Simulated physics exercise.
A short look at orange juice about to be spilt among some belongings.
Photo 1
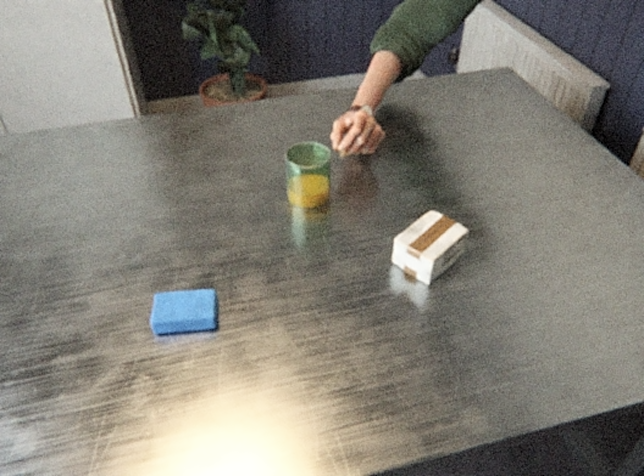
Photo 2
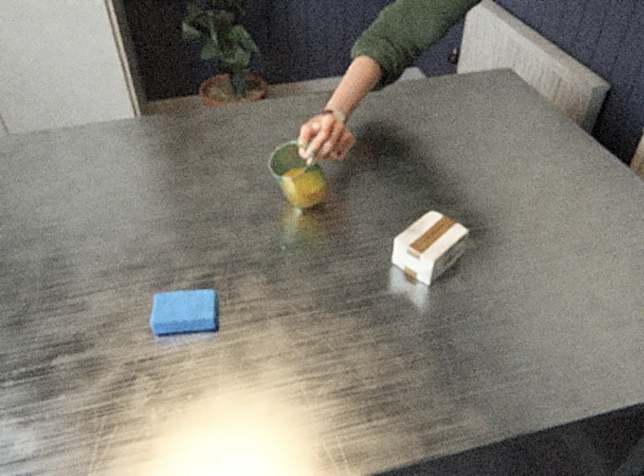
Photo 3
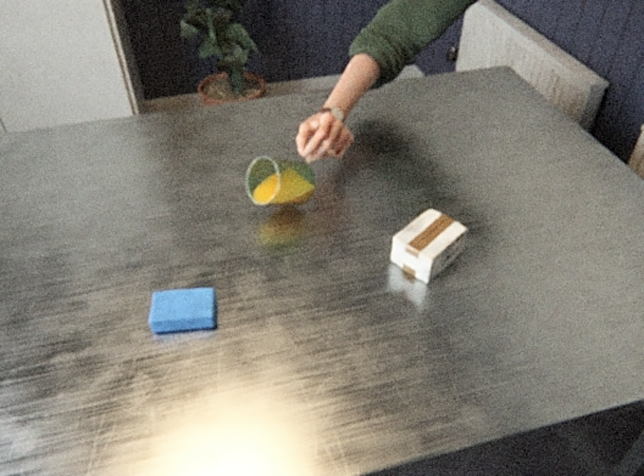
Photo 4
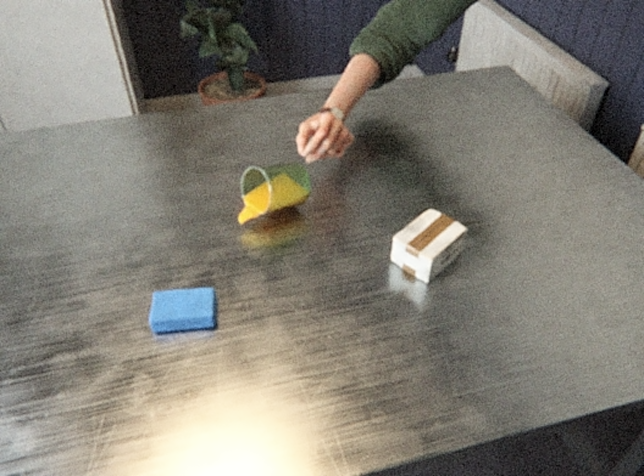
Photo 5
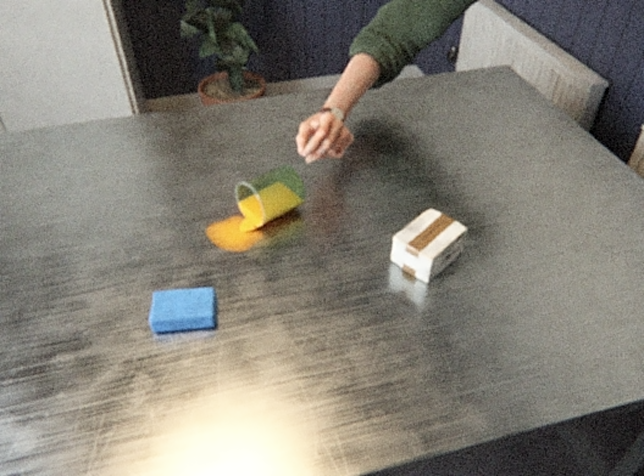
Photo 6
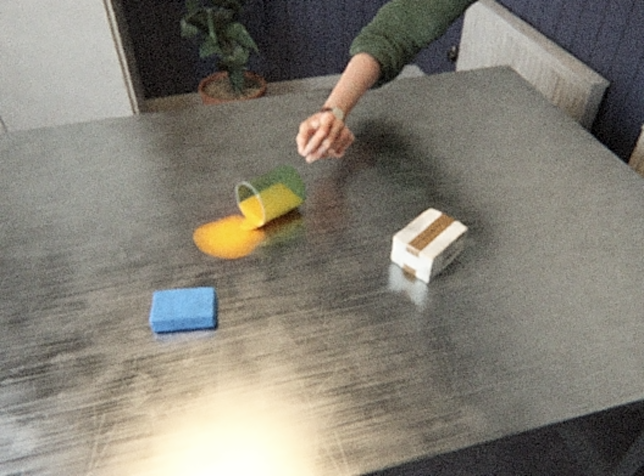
A dark, scratched metallic tabletop is seen from above at an angle by a still camera, with a potted plant, chair and dark wall behind. A green-tinted beaker of orange juice stands near the middle, a blue sponge at lower left and a white box with brown tape at right. A green-sleeved arm's fingers push the beaker leftward onto its side, and juice spreads into a small puddle.
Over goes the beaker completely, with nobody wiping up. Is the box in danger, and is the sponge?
As I see it, the box stays free of the spill; the sponge is moistened.
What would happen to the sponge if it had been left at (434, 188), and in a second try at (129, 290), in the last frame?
It is missed at the first place and gets caught at the second.
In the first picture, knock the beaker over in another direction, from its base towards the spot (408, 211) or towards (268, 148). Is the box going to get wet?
Toward the first point it is caught by the spill; toward the second it avoids the spill.
A moment on, the puddle covers about as much as a plate; the box is untouched; the sponge is reached.
Further on, the puddle covers about as much as a tray; the box is untouched; the sponge is reached.
When it is over, the puddle covers about as much as a tray; the box is untouched; the sponge is reached.
